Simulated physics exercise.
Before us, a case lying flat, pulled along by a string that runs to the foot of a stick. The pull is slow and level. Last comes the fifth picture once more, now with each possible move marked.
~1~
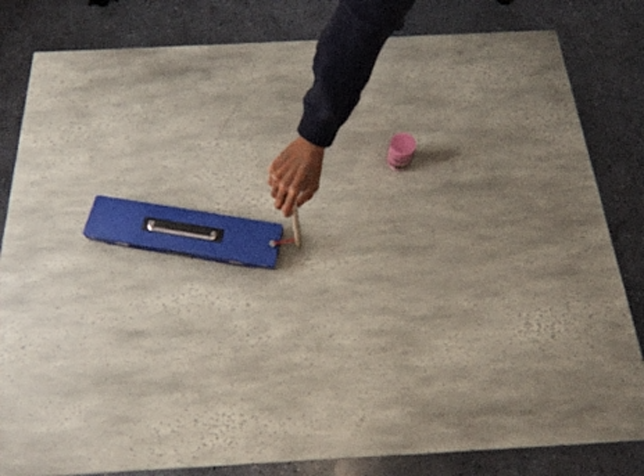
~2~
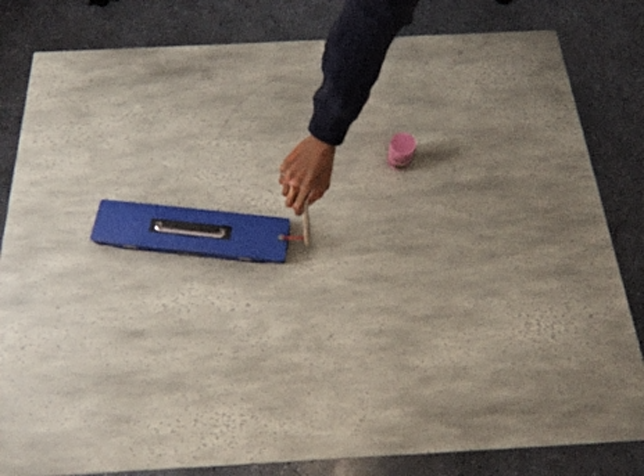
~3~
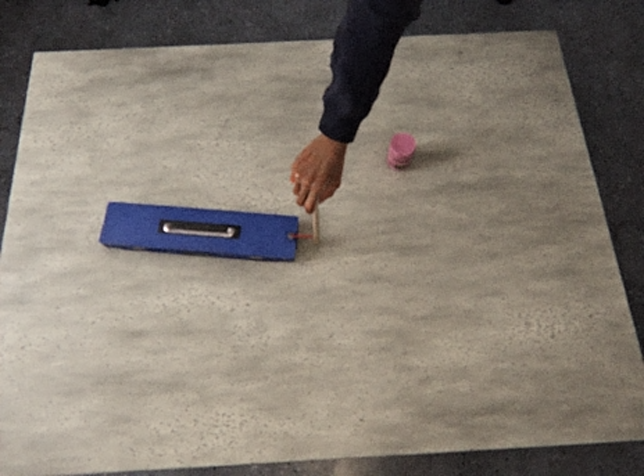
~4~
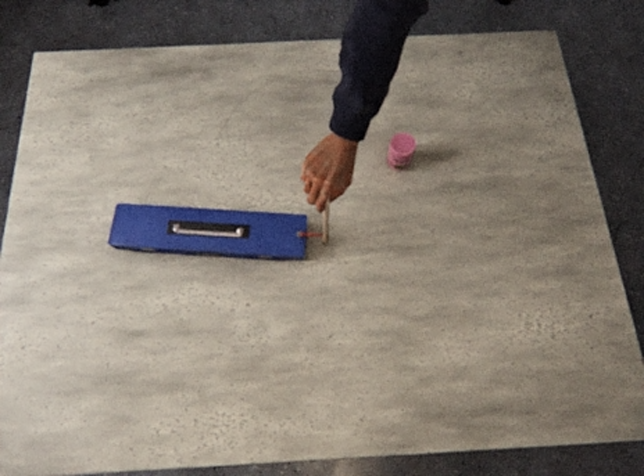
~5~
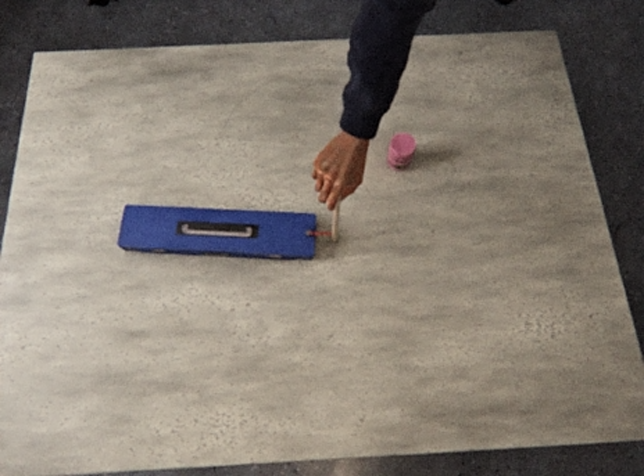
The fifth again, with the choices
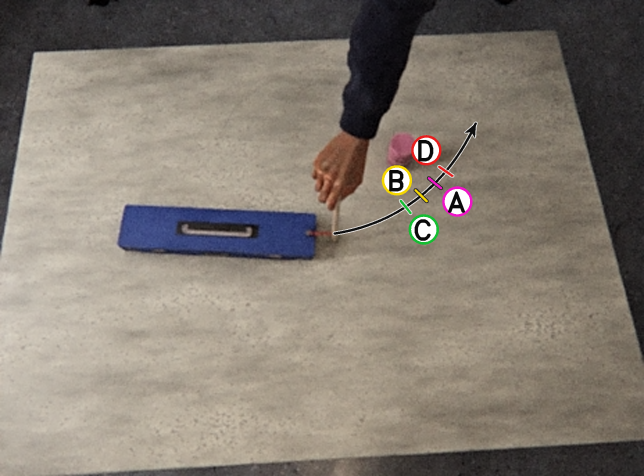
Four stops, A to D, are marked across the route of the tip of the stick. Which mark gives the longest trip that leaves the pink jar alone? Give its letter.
The farthest safe stop is D.
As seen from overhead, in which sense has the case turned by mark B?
For that mark, anticlockwise.
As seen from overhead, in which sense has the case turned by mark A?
Anticlockwise.
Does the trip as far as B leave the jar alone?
Yes.
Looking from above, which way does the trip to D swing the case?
Anticlockwise.
On the marked copy, A at (435, 183); B at (421, 195); C at (406, 207); D at (446, 171); the route from (335, 234) via (425, 193) to (476, 123).
With D. Early on, foot of the stick (380, 221), middle of the case (264, 228).
Further on, foot of the stick (419, 198), middle of the case (307, 219).
At the end, foot of the stick (445, 172), middle of the case (340, 208); nothing has been touched.
As for the rest, A is safe but short; B is safe but short; C is safe but short.
